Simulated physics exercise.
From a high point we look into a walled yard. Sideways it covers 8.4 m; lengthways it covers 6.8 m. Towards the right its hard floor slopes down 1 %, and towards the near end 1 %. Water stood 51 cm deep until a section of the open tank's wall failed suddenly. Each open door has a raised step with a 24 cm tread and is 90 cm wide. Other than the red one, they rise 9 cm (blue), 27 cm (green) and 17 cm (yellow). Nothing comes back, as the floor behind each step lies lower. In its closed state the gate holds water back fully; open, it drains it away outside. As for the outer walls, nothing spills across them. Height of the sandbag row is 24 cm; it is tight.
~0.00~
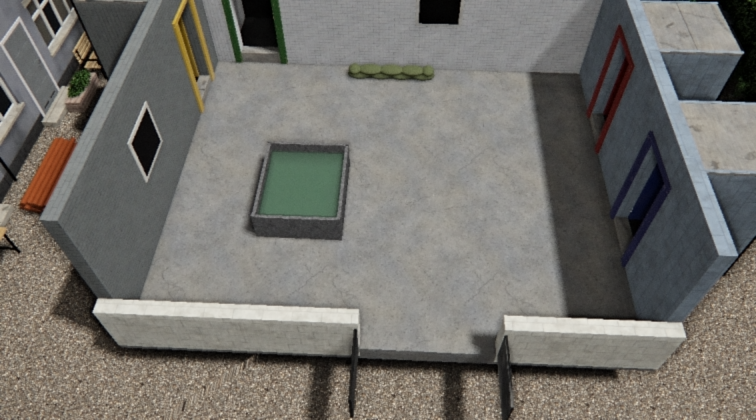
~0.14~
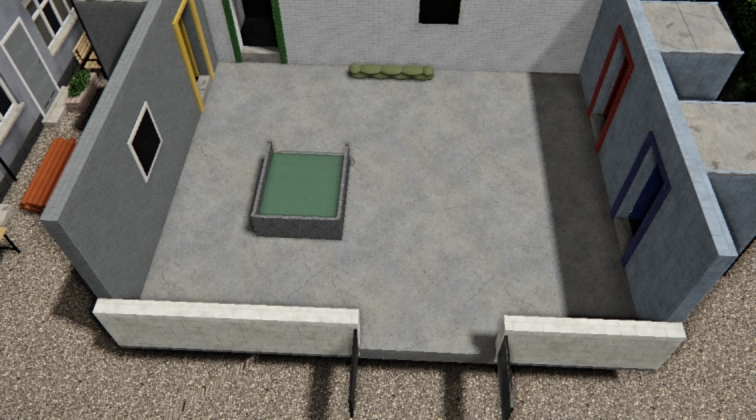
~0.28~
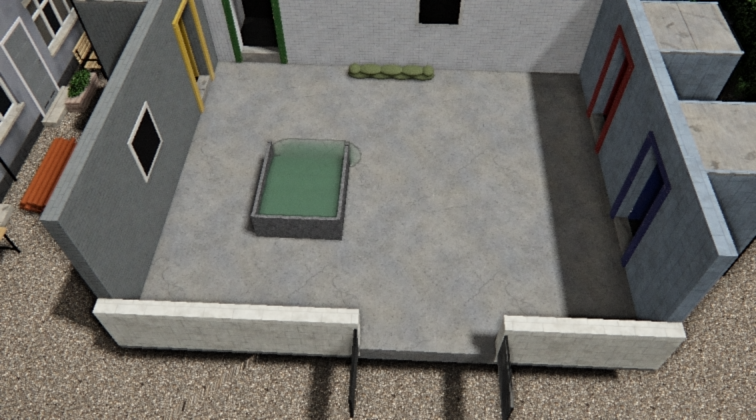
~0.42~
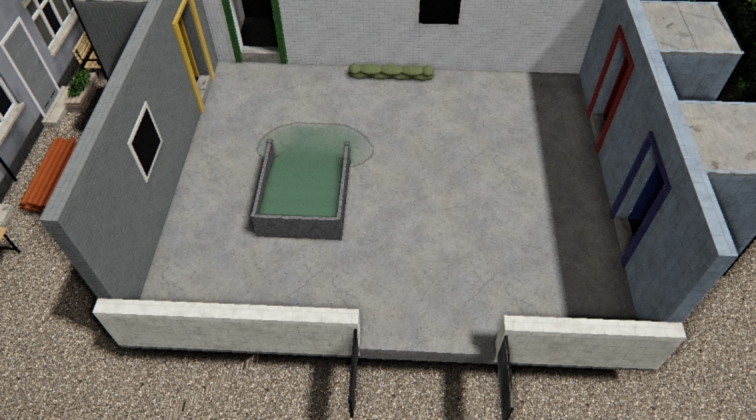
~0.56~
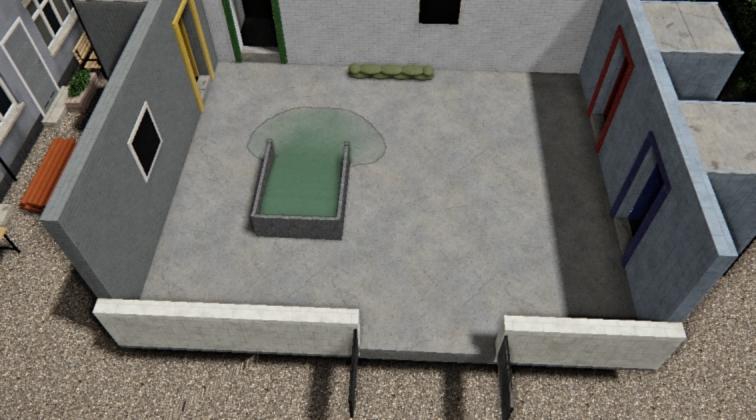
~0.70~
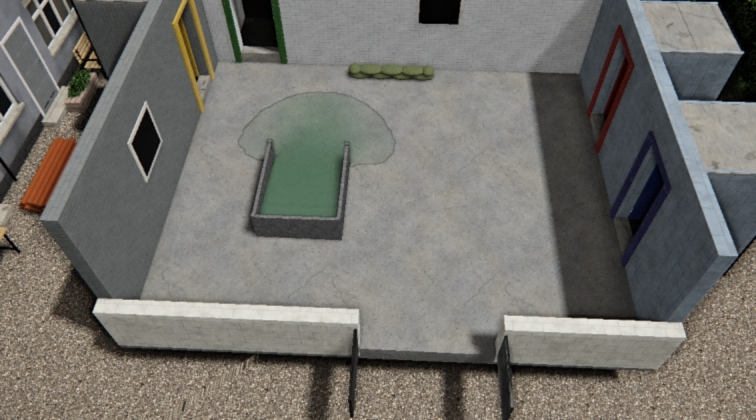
Green water sits still in an open stone tank in a walled yard until the tank's far side disappears, leaving a gap. The water then slides out through it onto the grey floor, fanning into a thin, widening, rounded sheet that spreads toward the back wall and out to both sides.
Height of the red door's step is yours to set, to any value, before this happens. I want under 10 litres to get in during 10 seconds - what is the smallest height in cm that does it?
You would need about 5 cm.
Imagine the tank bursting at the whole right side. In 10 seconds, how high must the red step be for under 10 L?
Then something near 8.0 cm.
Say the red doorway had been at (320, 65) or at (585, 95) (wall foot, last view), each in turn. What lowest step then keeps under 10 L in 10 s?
In turn: About 17 cm, about 9.0 cm.
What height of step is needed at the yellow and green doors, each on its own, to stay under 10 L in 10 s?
Close to 8.5 cm (yellow) and close to 11.0 cm (green).
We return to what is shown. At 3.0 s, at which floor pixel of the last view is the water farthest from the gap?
Lab note: Front tip approx. at (521, 80).
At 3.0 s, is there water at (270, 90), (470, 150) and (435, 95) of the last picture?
One by one: Drenched, clear, drenched.
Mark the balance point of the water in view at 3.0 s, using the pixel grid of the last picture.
About (327, 116).
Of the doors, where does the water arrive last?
It's the blue one.
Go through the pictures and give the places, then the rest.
Still water, 51 cm deep, in the open tank at (303, 181); the red door at (607, 97) is dry, in the first picture.
The gap is on the far side, the front 0.2 m out at a hidden place; the back of the open tank holds 51 cm, in the second picture.
The front is at a hidden place, 0.6 m from the gap on the far side; 0.9 m2 of floor is wet, 51 cm left at the back, in the third picture.
The front is at (294, 126), 1.1 m from the gap on the far side; 1.9 m2 of floor is wet, 51 cm left at the back, in the fourth picture.
The gap is on the far side, the front 1.6 m out at (299, 110); the back of the open tank holds 49 cm, in the fifth picture.
The gap is on the far side, the front 2.0 m out at (308, 96); the back of the open tank holds 43 cm; the red door at (607, 97), 6.0 m from the gap, is still 4.5 m from the nearest water, in the sixth picture.
After 1.4 s water covers 20 % of the floor, deepest (21 cm) near (320, 161); it has not reached the red door.
After 3.0 s water covers 25 % of the floor, deepest (22 cm) near (226, 65); it has not reached the red door.
After 10.0 s water covers 70 % of the floor, deepest (10 cm) near (638, 348); 5 cm at the red door, 0 litres in over its 16 cm step.
At the red door as built, the water arrived by 4.4 s and peaked near 8 cm at 5.0 s.
With a step of 4.5 cm, 15 litres would have come in within the 10 s; with 5.5 cm, 7 litres. So under 10 litres takes about 5 cm.
